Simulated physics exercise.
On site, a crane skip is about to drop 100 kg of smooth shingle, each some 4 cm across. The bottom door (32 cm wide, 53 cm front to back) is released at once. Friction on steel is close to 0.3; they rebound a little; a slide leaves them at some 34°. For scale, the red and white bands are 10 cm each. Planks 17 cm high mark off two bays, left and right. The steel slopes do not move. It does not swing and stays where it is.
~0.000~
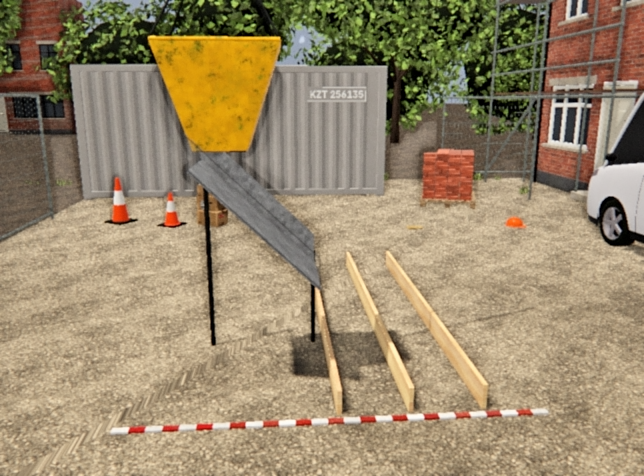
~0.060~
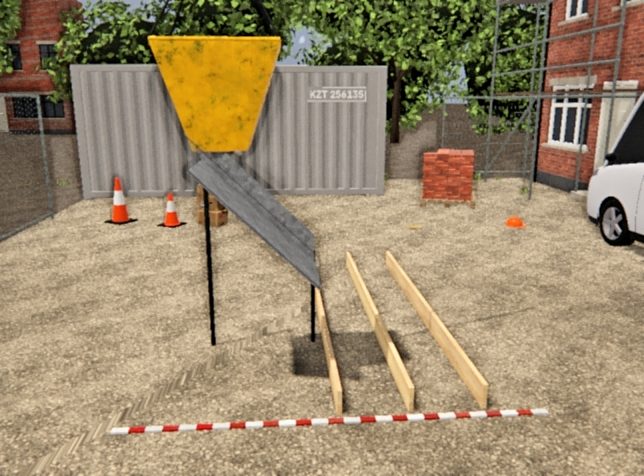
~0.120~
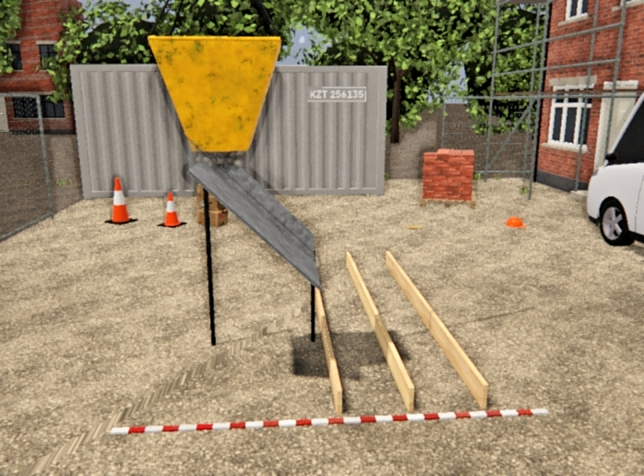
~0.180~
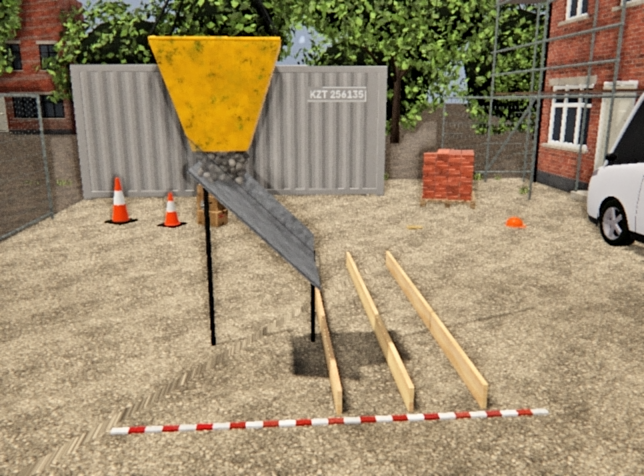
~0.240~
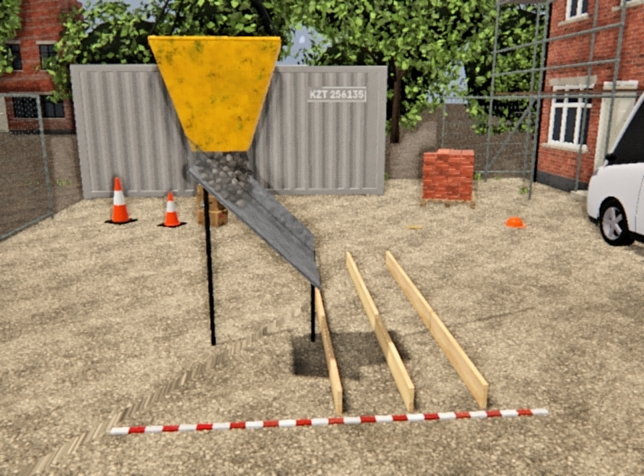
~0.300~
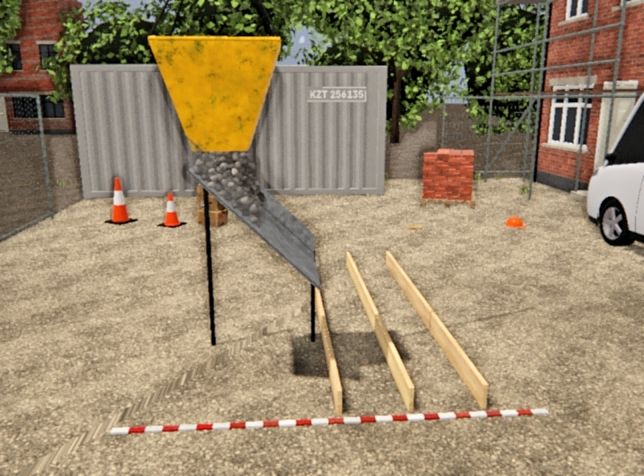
At first, a yellow skip hangs above a tilted grey slide on a building site, with three wooden boards on the ground and nothing visibly moving. Then grey stones emerge beneath the skip onto the top of the slide, and they thicken and spread down its upper part toward the right.
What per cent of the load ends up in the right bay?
Close to 23 in a hundred.
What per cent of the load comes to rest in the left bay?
About 75 per cent.
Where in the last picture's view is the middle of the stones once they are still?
Near (373, 361).
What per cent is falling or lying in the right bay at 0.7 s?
Some 0 per cent.
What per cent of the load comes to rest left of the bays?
About 0 per cent.
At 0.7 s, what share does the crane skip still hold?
It holds some 0 per cent.
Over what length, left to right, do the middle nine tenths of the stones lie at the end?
Roughly 80 cm.
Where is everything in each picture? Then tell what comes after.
In the first frame, the outlet is at (220, 143); nothing has dropped yet.
In the second frame, the outlet is at (220, 143); 4 % is out.
In the third frame, the outlet is at (220, 143); 15 % is out, the lowest stones still above the boards at (231, 160), 155 cm up.
In the fourth frame, the outlet is at (220, 143); 31 % is out, the lowest stones still above the boards at (231, 177), 144 cm up.
In the fifth frame, the outlet is at (220, 143); 50 % is out, the lowest stones still above the boards at (239, 198), 130 cm up.
In the sixth frame, the outlet is at (220, 143); 68 % is out, the lowest stones still above the boards at (255, 215), 118 cm up.
After 0.7 s, 0 % in the crane skip, 56 % on the steel, 10 % falling or lying left of the bays, 34 % falling or lying in the left bay; the stones farthest right are at (391, 349).
After 1.1 s, 0 % in the crane skip, 1 % falling or lying left of the bays, 82 % falling or lying in the left bay, 17 % falling or lying in the right bay; the stones farthest right are at (454, 359).
After 1.7 s, 0 % in the crane skip, 77 % falling or lying in the left bay, 23 % falling or lying in the right bay; the stones farthest right are at (486, 372).
After 2.6 s, 0 % in the crane skip, 77 % falling or lying in the left bay, 23 % falling or lying in the right bay; the stones farthest right are at (492, 372).
After 4.5 s, 0 % in the crane skip, 77 % in the left bay, 23 % in the right bay; the stones farthest right are at (492, 372).
